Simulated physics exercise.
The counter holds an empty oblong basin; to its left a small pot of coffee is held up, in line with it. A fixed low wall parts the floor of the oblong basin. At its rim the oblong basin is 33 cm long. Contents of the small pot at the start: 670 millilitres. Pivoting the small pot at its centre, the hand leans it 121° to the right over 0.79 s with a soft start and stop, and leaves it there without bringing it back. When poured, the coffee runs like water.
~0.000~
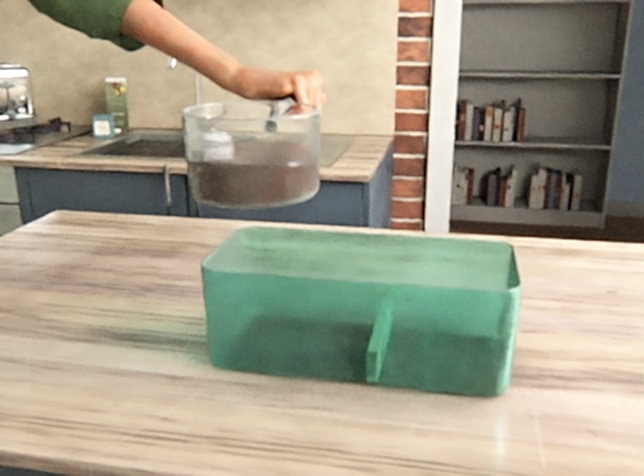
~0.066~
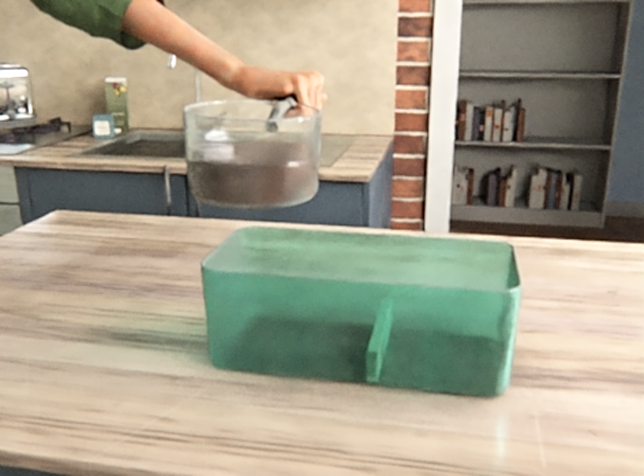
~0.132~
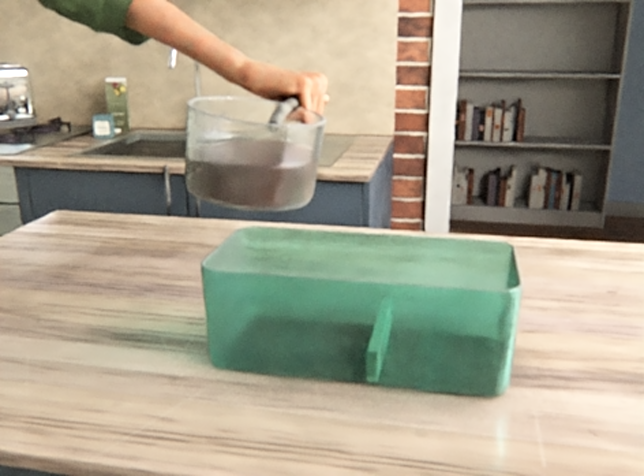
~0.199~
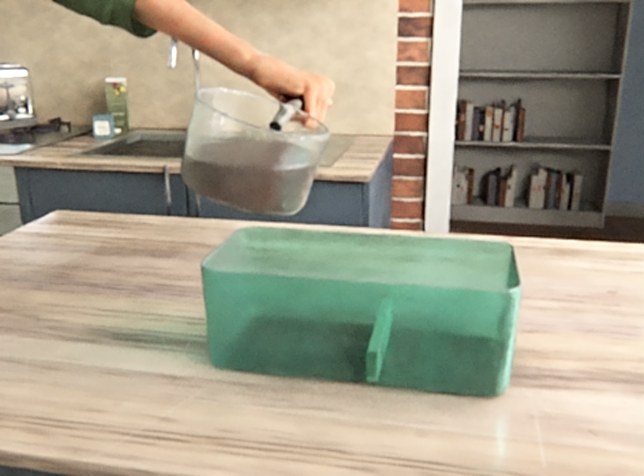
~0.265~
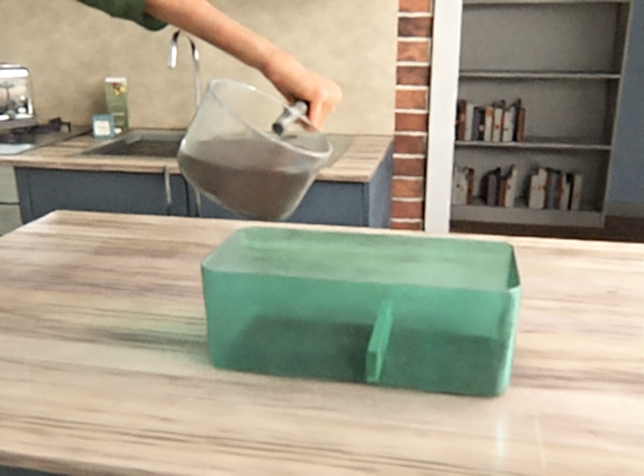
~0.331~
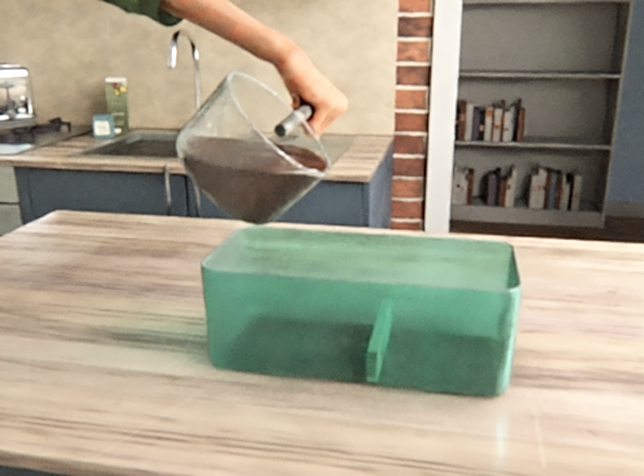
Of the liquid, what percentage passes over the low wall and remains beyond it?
The far part has about 12 per cent.
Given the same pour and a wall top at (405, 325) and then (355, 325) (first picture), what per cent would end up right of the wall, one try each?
15 then 45 %.
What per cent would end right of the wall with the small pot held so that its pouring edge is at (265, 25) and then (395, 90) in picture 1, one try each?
The first try gives 15 percent and the second 80 percent.
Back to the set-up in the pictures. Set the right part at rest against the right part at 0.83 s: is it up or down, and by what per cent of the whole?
The right part's share grows by around 5 per cent.
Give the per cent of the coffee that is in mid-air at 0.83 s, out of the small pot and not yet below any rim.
Around 8 per cent of the liquid is in flight.
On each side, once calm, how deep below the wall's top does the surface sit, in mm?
Left 14 mm, right 32 mm.
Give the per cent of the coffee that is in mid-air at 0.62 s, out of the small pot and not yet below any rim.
Some 22 % is the figure.
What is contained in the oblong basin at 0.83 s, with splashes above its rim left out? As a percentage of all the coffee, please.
It works out near 88 per cent.
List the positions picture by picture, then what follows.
In the first picture, tilt 0°; pouring edge (318, 113); surface from (196, 149) to (316, 153); the oblong basin's rim runs from (221, 246) to (517, 266); the wall's top is at (381, 323).
In the second picture, tilt 2°; pouring edge (319, 116); surface from (196, 148) to (316, 154).
In the third picture, tilt 8°; pouring edge (323, 124); surface from (195, 148) to (317, 154).
In the fourth picture, tilt 18°; pouring edge (327, 137); surface from (193, 147) to (318, 156).
In the fifth picture, tilt 31°; pouring edge (328, 154); surface from (187, 143) to (321, 158).
In the sixth picture, tilt 45°; pouring edge (326, 173); surface from (191, 136) to (329, 163).
By 0.62 s the tilt is 108° and 28 per cent is still to pour, 48 is left of the wall and 2 right of it.
By 0.83 s the tilt is 121° and 3 per cent is still to pour, 82 is left of the wall and 7 right of it.
By 1.05 s the tilt is 121° and 0 per cent is still to pour, 84 is left of the wall and 12 right of it.
By 1.29 s the tilt is 121° and 0 per cent is still to pour, 84 is left of the wall and 12 right of it.
At rest 84 per cent lies left of the wall, 12 right of it and 3 outside.
